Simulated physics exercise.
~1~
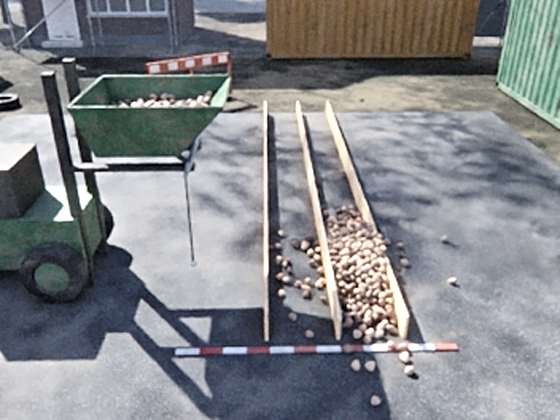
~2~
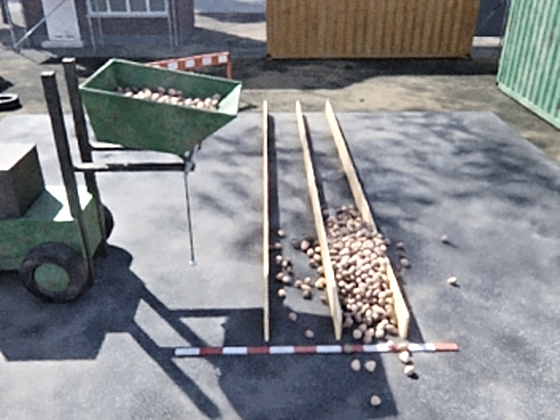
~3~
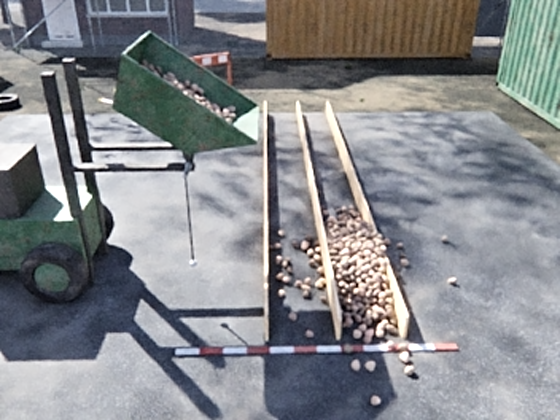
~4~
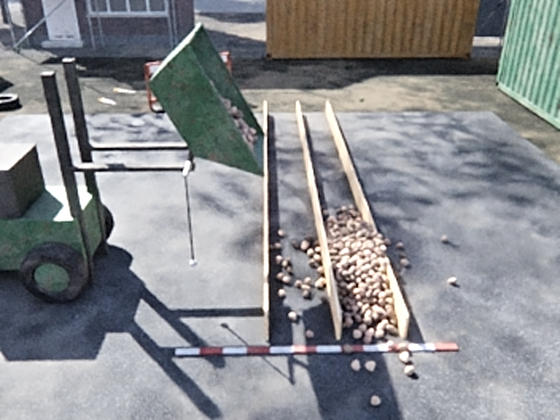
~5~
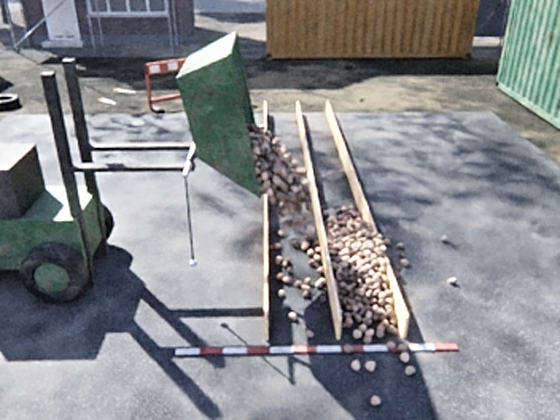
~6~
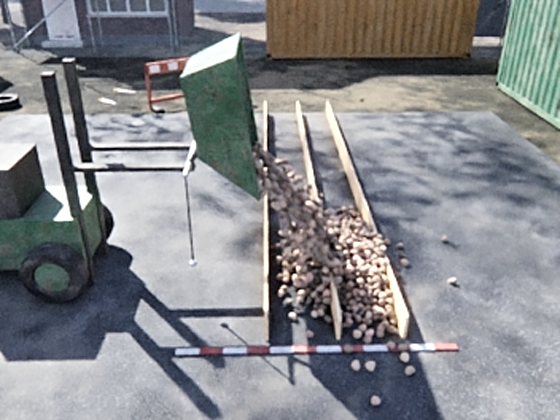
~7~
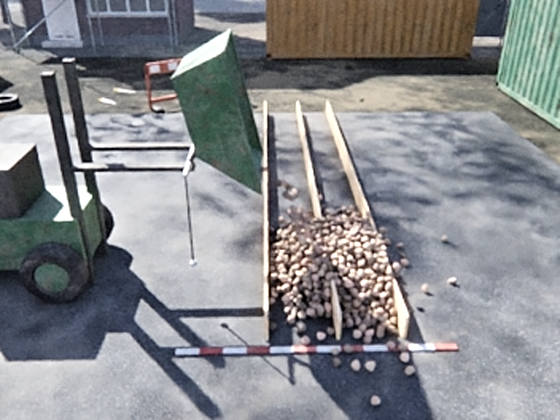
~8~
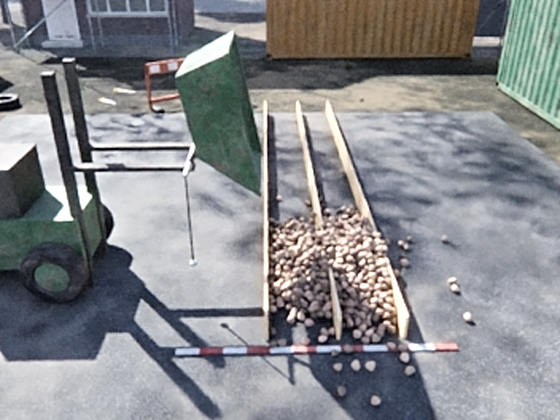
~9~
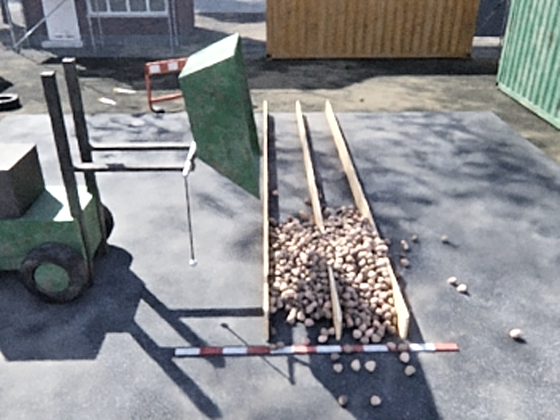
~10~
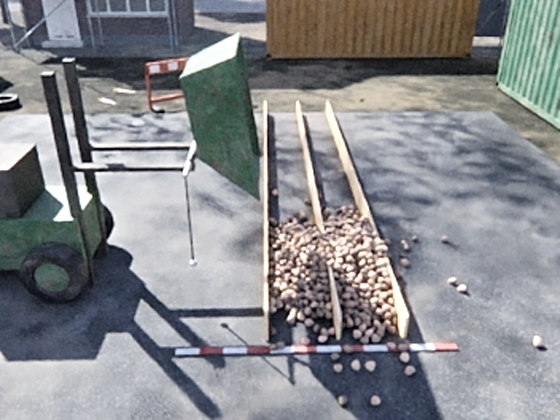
A paved yard is seen from above in sunlight, with a brown container and a green one along the back. On the left, a green fork truck holds a skip of brownish stones beside three long wooden planks, with an earlier heap lying mostly between the two right-hand planks and a red and white staff in front. The skip tilts steadily to the right until steep, and its stones pour over the left plank. It jerks slightly back and forth as the last ones fall. The stones fill the left bay and spill onto the older heap, while a few roll away to the right. Finally the emptied skip stays steeply tipped above a broad pile partly burying the middle plank.
